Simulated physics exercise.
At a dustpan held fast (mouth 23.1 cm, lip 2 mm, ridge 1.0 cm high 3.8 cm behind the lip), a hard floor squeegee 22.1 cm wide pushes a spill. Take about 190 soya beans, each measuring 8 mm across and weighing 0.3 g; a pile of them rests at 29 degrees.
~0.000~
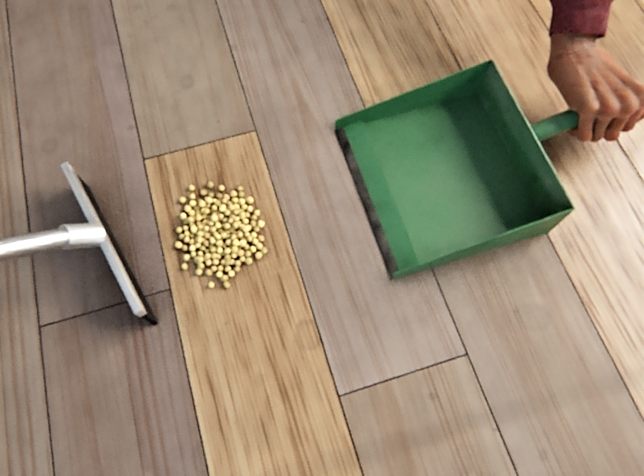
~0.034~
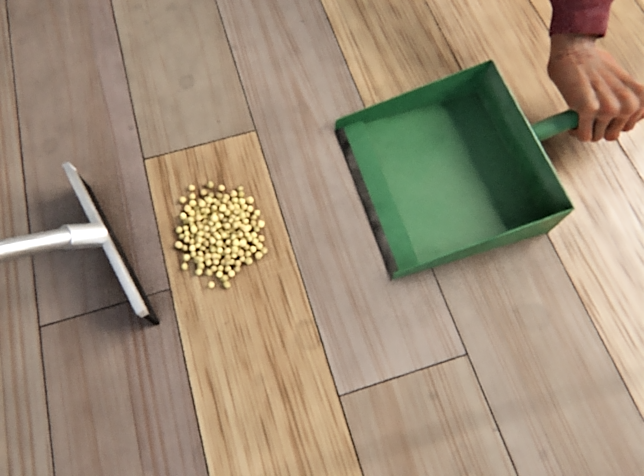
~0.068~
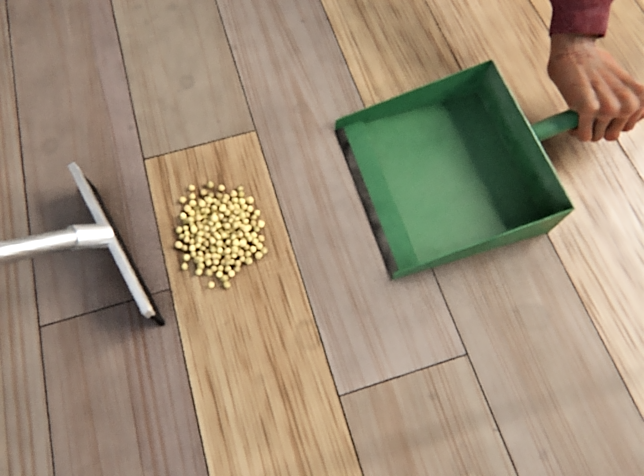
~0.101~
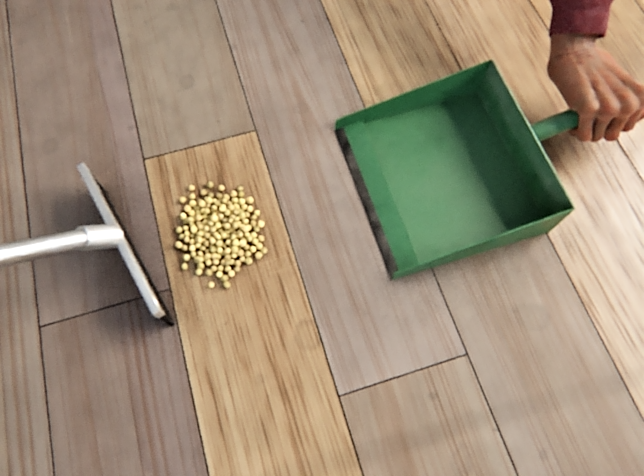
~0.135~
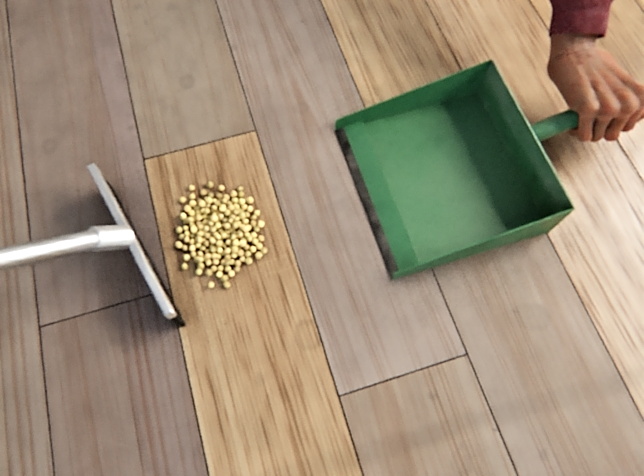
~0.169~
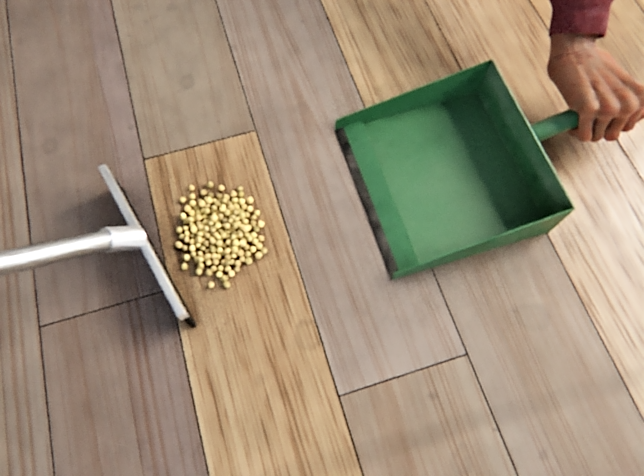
A squeegee slides right toward a pile of soya beans while a hand holds a green dustpan still.
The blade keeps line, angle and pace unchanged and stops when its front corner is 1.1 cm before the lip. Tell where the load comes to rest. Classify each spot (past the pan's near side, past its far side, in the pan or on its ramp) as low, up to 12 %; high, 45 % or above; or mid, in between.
Near side low, far side low, pan low.
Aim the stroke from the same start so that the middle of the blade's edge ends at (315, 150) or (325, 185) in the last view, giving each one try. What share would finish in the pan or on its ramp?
Some 25 in a hundred and 15 in a hundred.
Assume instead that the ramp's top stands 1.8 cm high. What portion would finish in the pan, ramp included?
That would give something like 0 per cent.
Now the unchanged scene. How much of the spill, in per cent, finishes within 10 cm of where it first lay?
Around 30 per cent, give or take.
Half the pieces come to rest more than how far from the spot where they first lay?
I'd say close to 16 cm.
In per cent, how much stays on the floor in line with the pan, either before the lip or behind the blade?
I'd say close to 95 per cent of them.
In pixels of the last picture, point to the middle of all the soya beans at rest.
Somewhere near (333, 195) in the last picture.
Then, at 0.48 s, middle of the blade 16 cm from the lip; 0 % over the lip, far side 0 %, near side 0 %.
After 0.69 s, middle of the blade 8 cm from the lip; 0 % over the lip, far side 0 %, near side 0 %.
After 1.01 s, middle of the blade 4 cm from the lip; 0 % over the lip, far side 5 %, near side 5 %.
By 1.4 s all is still; near side 5 %, far side 5 %, pan 0 %, in front of the lip or behind the blade 95 %.
